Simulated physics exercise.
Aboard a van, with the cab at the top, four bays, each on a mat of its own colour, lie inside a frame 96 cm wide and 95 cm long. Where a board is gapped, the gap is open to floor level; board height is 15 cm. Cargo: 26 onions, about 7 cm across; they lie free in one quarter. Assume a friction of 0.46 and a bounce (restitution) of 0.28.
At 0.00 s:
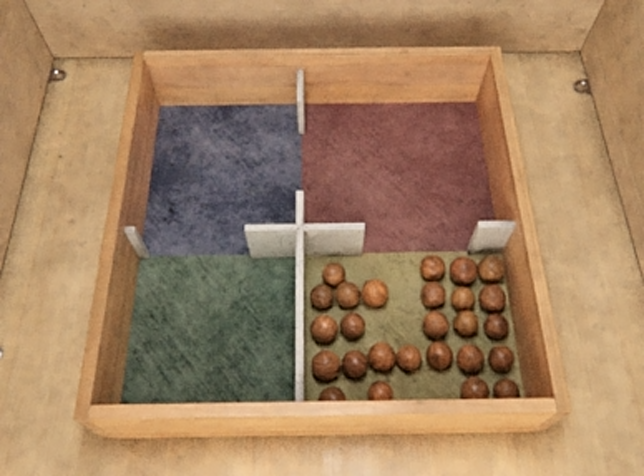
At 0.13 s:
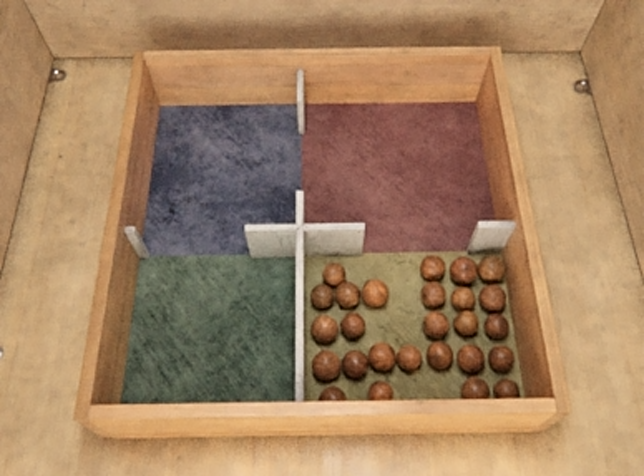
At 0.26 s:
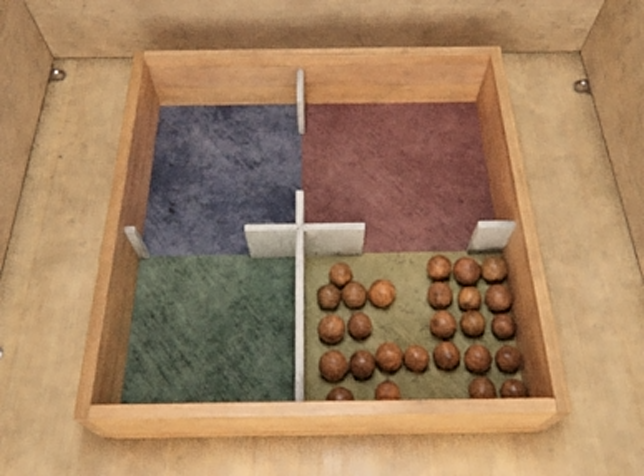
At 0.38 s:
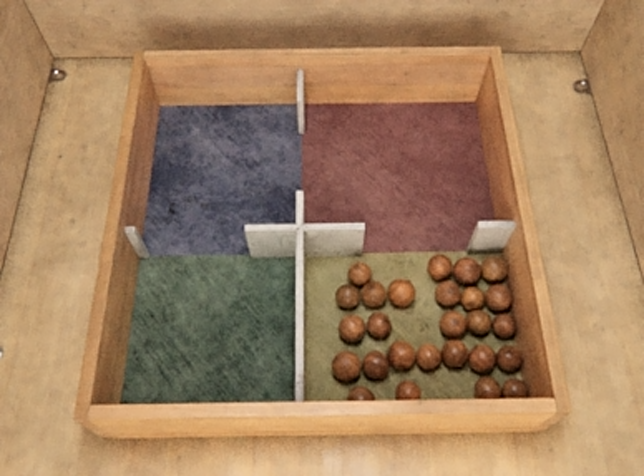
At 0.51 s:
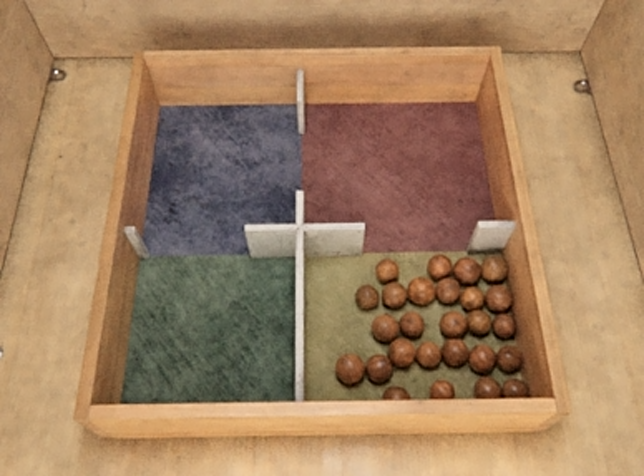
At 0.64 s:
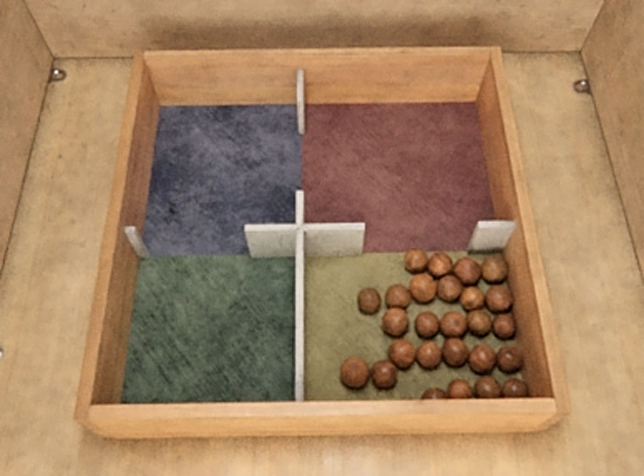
At the start, round brown onions sit in loose rows on the yellow mat at the lower right of a divided wooden frame, the blue, red and green mats empty. After a brief stillness, they shift right, the left ones moving farthest, until they are bunched nearer the right side.
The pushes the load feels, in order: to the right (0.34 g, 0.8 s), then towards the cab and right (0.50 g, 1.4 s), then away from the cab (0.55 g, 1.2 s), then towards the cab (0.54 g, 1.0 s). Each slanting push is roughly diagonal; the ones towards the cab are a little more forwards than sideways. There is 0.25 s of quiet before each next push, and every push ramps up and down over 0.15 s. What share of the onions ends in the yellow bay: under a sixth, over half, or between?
Yellow bay: One sixth to one half of them.
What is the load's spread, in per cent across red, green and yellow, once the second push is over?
Red 70, green 0, yellow 30 %.
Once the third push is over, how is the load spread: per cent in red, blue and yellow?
In per cent: Red 20, blue 0 and yellow 80.
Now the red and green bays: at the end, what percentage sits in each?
The red bay holds 70 per cent and the green bay 0 per cent.
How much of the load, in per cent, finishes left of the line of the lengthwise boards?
About 0 per cent.
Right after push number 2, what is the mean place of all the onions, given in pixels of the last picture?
Mean location: Near (456, 193).
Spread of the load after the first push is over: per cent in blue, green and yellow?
At that point the split is blue 0, green 0, yellow 100 per cent.
After push 1 (1.04 s), 1 in the red bay and 25 in the yellow bay.
After push 2 (2.69 s), 17 in the red bay and 9 in the yellow bay.
After push 3 (4.14 s), 5 in the red bay and 21 in the yellow bay.
After push 4 (5.39 s), 18 in the red bay and 8 in the yellow bay.
Outcome (at 5.76 s), 18 in the red bay and 8 in the yellow bay. Asked share, 8 of 26, 31 per cent.
